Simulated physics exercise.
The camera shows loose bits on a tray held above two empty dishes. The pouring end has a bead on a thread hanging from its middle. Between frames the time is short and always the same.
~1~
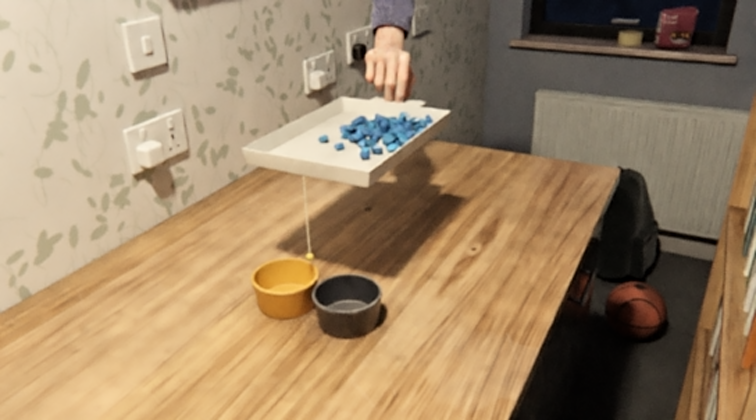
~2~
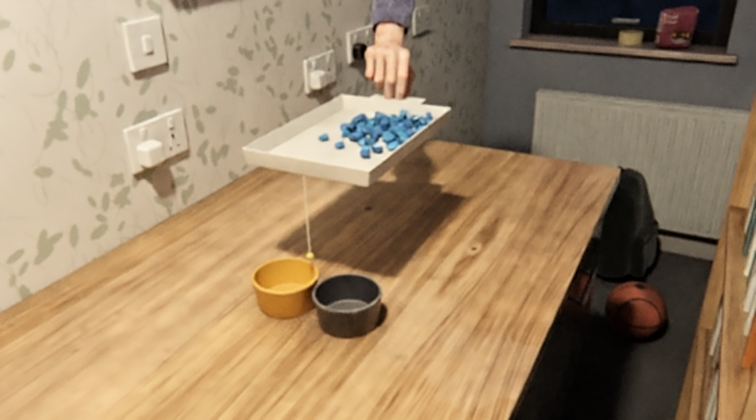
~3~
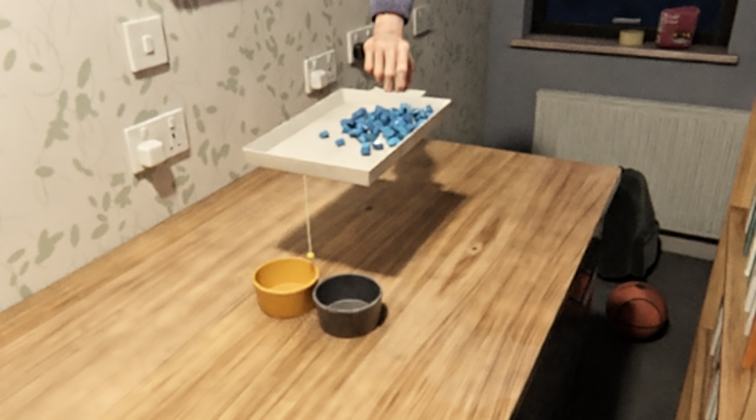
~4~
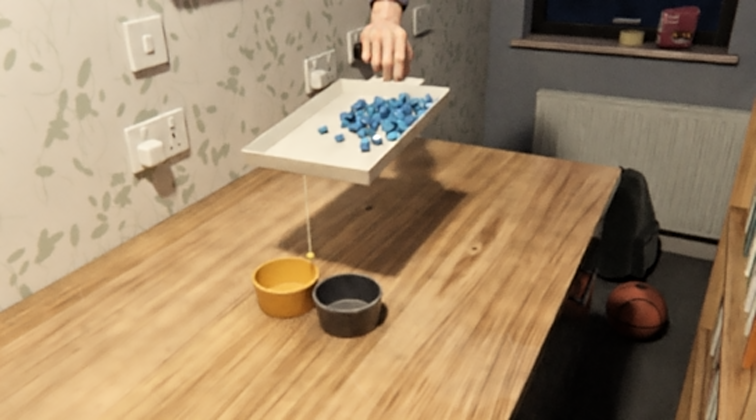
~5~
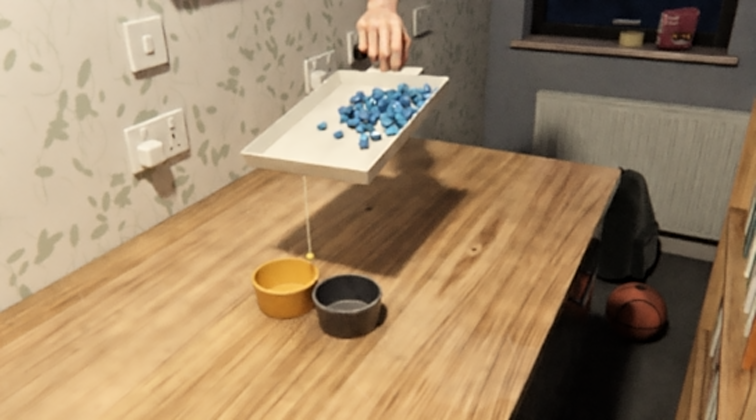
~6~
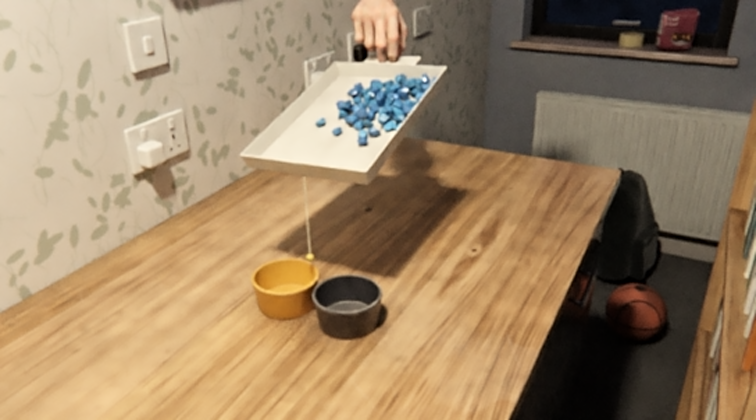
At the start, a hand holds a white tray of small blue stones level above an empty yellow dish and an empty black dish on a wooden table, a bead hanging from its near edge. The hand then gradually raises the far end, tilting the tray toward its near left corner, while the stones stay bunched together.
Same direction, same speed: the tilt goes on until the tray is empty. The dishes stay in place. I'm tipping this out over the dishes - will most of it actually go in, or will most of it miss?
In the end the dishes save the lesser share of it.
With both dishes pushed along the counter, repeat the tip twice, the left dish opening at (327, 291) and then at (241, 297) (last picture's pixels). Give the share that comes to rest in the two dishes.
Approximately 10 percent, followed by approximately 30 percent.
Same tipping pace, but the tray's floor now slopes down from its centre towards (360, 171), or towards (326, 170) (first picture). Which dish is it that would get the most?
I'd say the one to the right first, then the one to the right.
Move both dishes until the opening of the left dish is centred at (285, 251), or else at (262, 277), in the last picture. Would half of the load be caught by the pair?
Short of half, then the bulk of it.
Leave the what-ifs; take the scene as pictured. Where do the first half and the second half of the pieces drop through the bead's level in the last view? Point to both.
(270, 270) first, (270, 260) later.
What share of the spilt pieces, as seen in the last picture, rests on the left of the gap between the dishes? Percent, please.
Estimate: Near 90 per cent.
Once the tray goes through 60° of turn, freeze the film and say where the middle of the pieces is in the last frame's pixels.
Near (296, 157).
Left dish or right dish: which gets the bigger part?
Observation: The greater share ends in the dish at the left.
Shortly afterwards, tray tipped steeply; all but a few on the tray; a little in the air.
Next, tray tipped right over; near half on the tray; only a few in the right dish; a little in the left dish; near a quarter outside both; a little in the air.
Some moments later, tray tipped past a quarter turn; only a few in the right dish; near a third in the left dish; near two thirds outside both.
In the end, tray tipped past a quarter turn; only a few in the right dish; near a third in the left dish; near two thirds outside both.
